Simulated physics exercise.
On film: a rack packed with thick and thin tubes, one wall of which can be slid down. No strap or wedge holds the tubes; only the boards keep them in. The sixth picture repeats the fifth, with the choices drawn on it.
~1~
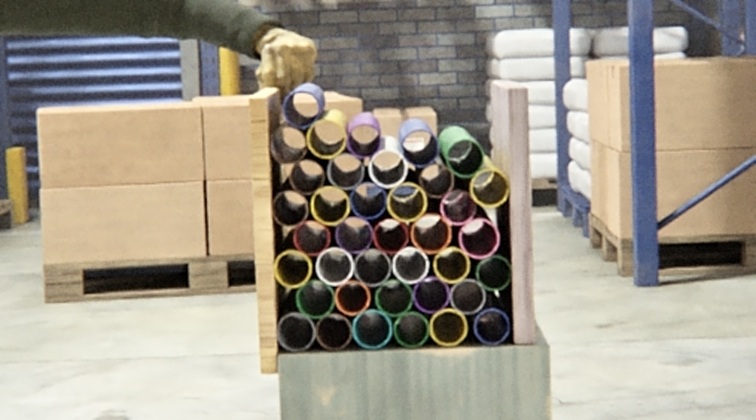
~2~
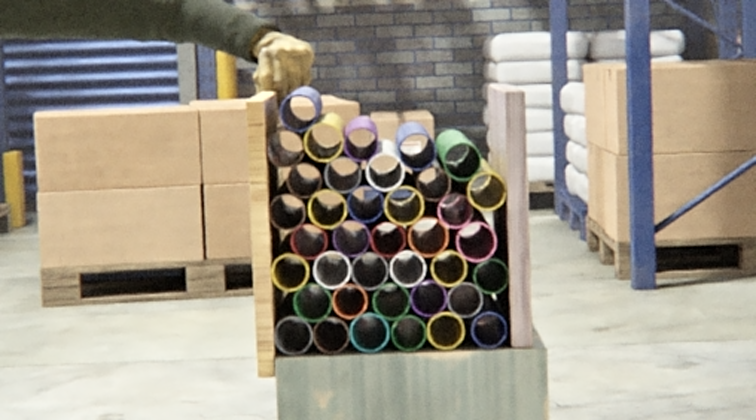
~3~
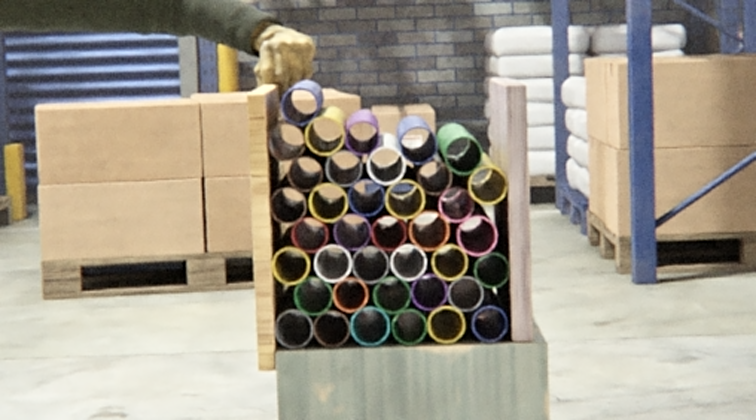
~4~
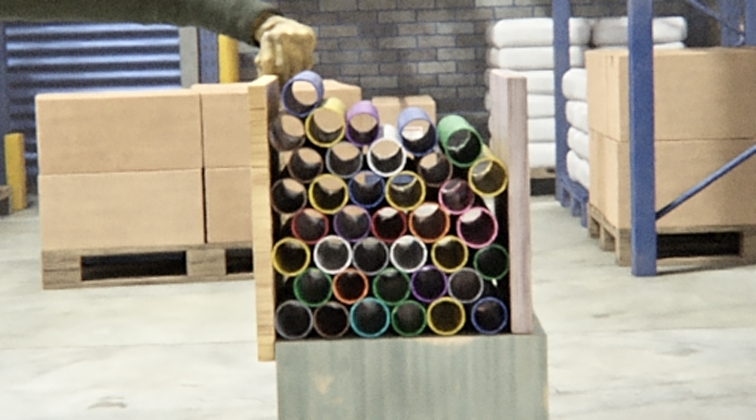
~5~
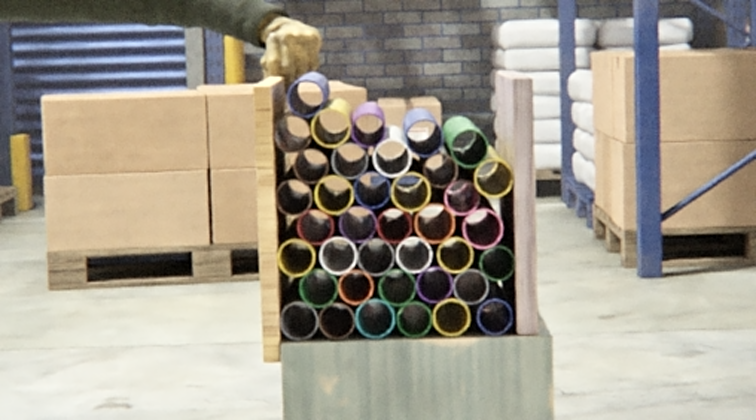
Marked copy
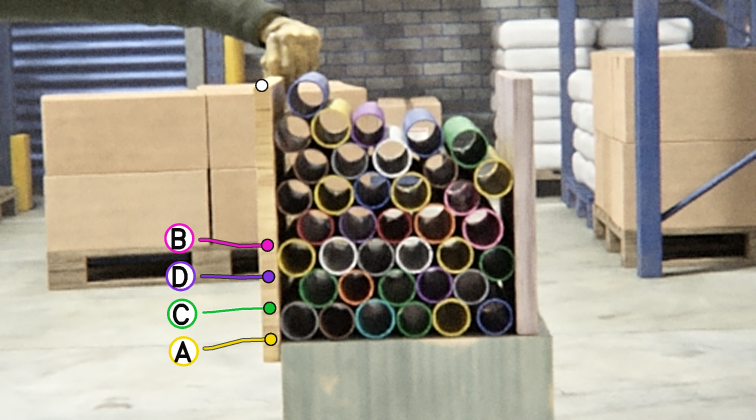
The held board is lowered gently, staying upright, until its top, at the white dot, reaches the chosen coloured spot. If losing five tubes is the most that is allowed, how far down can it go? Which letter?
Stop at D.
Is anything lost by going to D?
At D: Yes.
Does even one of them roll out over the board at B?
At B: Yes.
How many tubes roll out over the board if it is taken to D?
At D the number is five.
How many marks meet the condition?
Two of the four.
On the marked copy, A at (271, 340); B at (268, 245); C at (270, 308); D at (269, 277); the white dot at (262, 86).
Taking D. A third of the way, top of the board (274, 168).
Two thirds of the way, top of the board (277, 258).
When it is over, top of the board (277, 275), five out over the board.
As for the rest, A more than five out over the board; B five out over the board; C more than five out over the board.
